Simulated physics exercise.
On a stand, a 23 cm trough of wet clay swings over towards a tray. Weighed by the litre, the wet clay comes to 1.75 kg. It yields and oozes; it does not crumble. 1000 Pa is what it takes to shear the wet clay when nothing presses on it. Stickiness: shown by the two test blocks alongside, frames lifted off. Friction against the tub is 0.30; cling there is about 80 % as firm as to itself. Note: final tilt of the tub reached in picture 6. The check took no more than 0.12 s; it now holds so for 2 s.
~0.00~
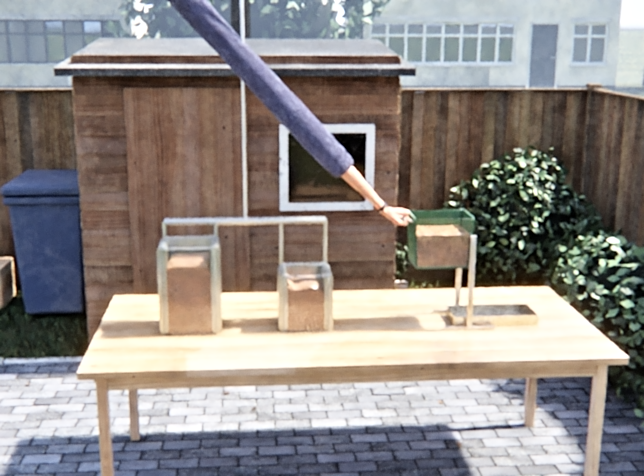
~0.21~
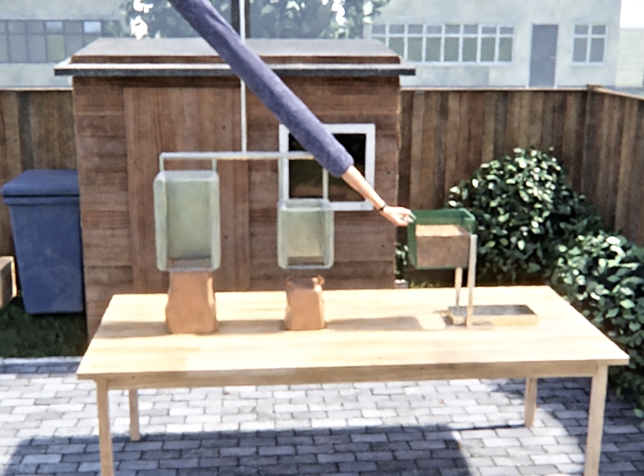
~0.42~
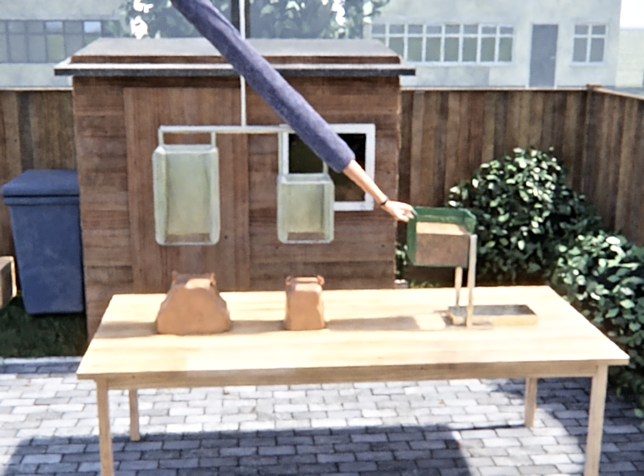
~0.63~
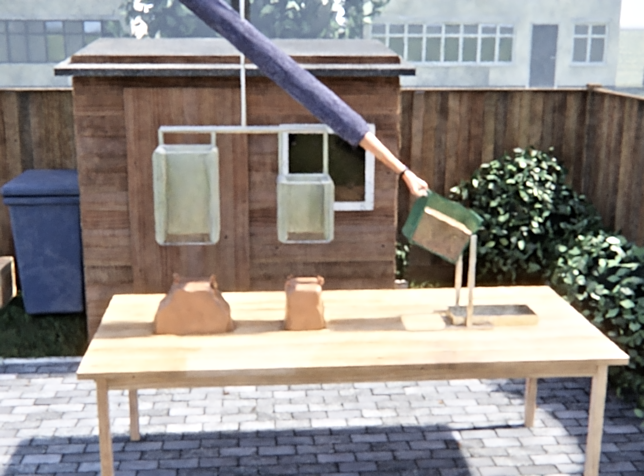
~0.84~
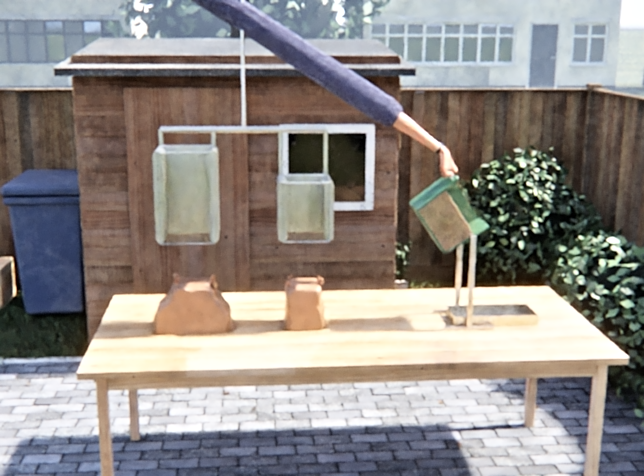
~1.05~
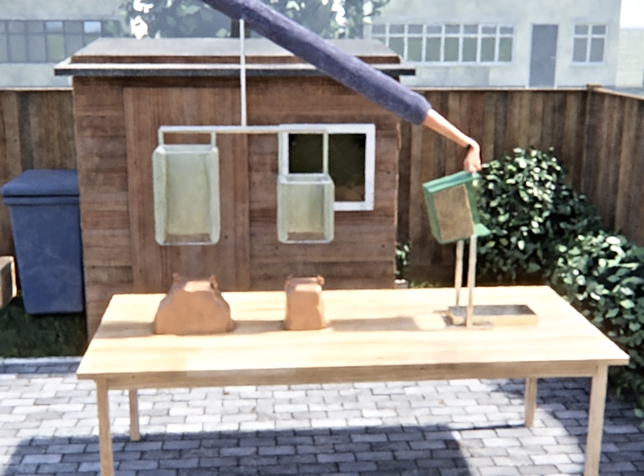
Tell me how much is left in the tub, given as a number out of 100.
It should be close to 100 out of 100.
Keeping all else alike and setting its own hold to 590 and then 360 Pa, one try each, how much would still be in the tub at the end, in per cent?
The answers, in order, are 100 % and 80 %.
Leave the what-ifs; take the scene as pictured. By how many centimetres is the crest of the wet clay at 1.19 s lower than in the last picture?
About 0 cm.
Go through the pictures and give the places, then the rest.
In the first picture, handle-side rim at (416, 219), tilt 0 degrees; crest of the wet clay at (465, 234); block heights 34 cm, 22 cm (left to right).
In the second picture, handle-side rim at (416, 219), tilt 0 degrees; crest of the wet clay at (465, 234); block heights 32 cm, 22 cm (left to right).
In the third picture, handle-side rim at (418, 215), tilt 4 degrees; crest of the wet clay at (421, 232); block heights 24 cm, 22 cm (left to right).
In the fourth picture, handle-side rim at (433, 195), tilt 28 degrees; crest of the wet clay at (426, 211); block heights 23 cm, 22 cm (left to right).
In the fifth picture, handle-side rim at (459, 180), tilt 56 degrees; crest of the wet clay at (444, 192); block heights 23 cm, 22 cm (left to right).
In the sixth picture, handle-side rim at (480, 178), tilt 76 degrees; crest of the wet clay at (462, 185); block heights 23 cm, 22 cm (left to right).
After 1.19 s, the tub is at 76 degrees and holds 100 %.
After 1.36 s, the tub is at 76 degrees and holds 100 %.
After 1.53 s, the tub is at 76 degrees and holds 100 %.
After 1.70 s, the tub is at 76 degrees and holds 100 %.
After 3.05 s, the tub is at 76 degrees and holds 100 %.
